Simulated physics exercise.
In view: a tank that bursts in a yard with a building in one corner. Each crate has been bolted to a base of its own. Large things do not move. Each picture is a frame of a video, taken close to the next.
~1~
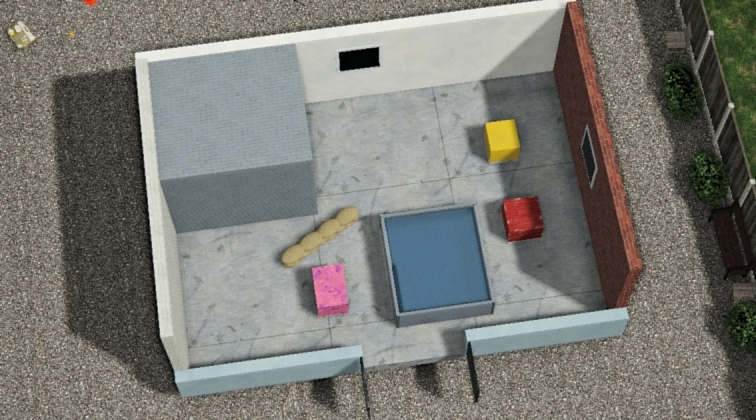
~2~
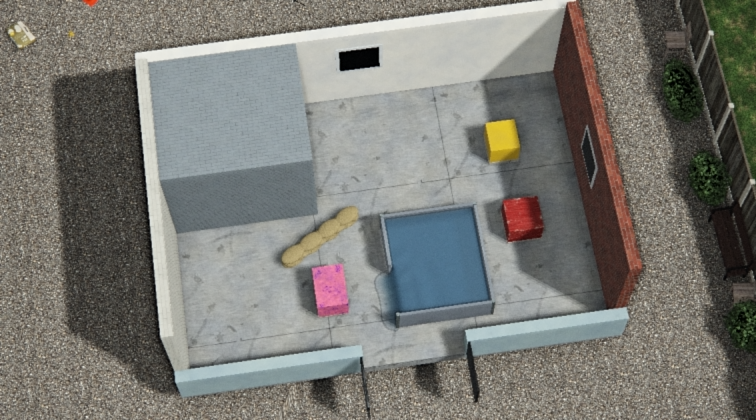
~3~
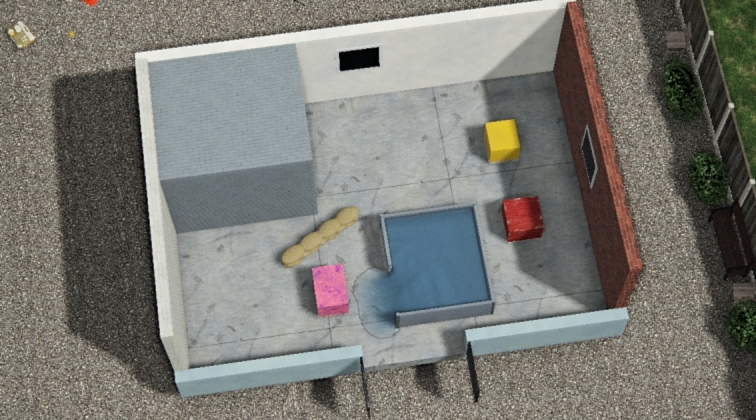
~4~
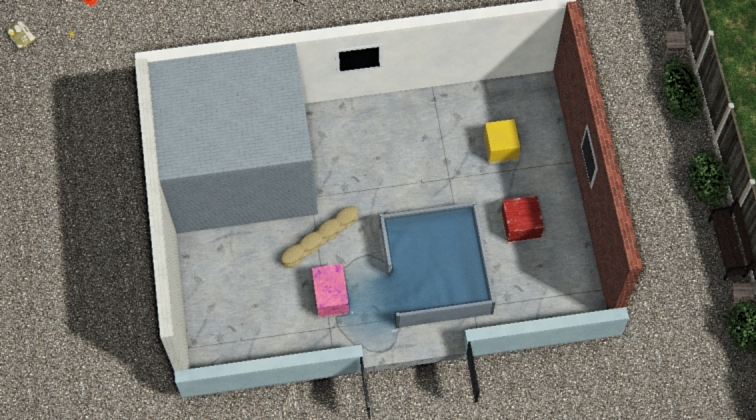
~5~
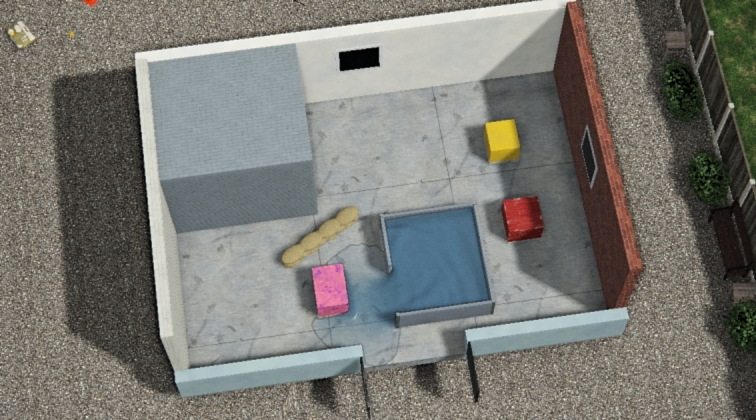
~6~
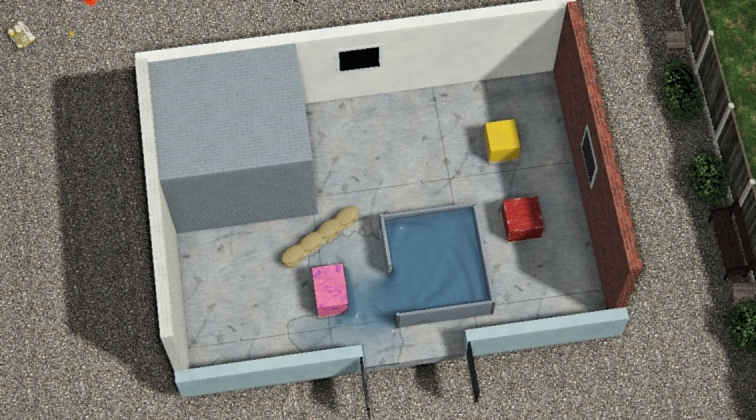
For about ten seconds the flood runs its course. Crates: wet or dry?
Yellow crate, dry; pink crate, wet; red crate, dry.
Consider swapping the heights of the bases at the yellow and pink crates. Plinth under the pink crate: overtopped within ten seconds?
The pink one gets flooded.
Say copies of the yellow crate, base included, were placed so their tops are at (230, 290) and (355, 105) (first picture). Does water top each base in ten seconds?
I'd expect the first one gets submerged and the next one is left untouched.
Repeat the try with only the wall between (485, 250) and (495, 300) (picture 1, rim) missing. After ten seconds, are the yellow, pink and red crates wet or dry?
Here's how it goes: The yellow crate is swamped, the pink crate is left untouched, and the red crate is swamped.
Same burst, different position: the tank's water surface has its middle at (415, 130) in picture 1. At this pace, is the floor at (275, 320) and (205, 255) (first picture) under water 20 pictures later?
Taking the spots in order: Bare, swamped.
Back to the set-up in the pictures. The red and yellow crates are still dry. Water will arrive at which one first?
That would be the crate marked yellow.
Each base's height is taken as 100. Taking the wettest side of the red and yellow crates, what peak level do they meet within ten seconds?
In order: 30% and 50%.
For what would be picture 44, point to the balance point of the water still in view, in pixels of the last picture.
Somewhere near (339, 262).
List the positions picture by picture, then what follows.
The first picture shows the water tank at (437, 260) is whole and still.
In the second picture, the front is at (382, 276), out from the gap at (395, 297).
In the third picture, the front is at (359, 282), out from the gap at (395, 298).
In the fourth picture, the front is at a hidden place, out from the gap at (395, 298).
In the fifth picture, the front is at (320, 331), out from the gap at (395, 298).
In the sixth picture, the front is at (294, 338), out from the gap at (395, 298).
A moment on, water covers 15 % of the floor; the yellow crate not reached, the pink crate water round its plinth, the red crate not reached.
Next, water covers 25 % of the floor; the yellow crate not reached, the pink crate water round its plinth, the red crate not reached.
Then, water covers 50 % of the floor; the yellow crate water round its plinth, the pink crate water round its plinth, the red crate not reached.
Later, water covers 65 % of the floor; the yellow crate water round its plinth, the pink crate water round its plinth, the red crate water round its plinth.
In the end, water covers 75 % of the floor; the yellow crate stayed above the water, the pink crate was topped, the red crate stayed above the water.
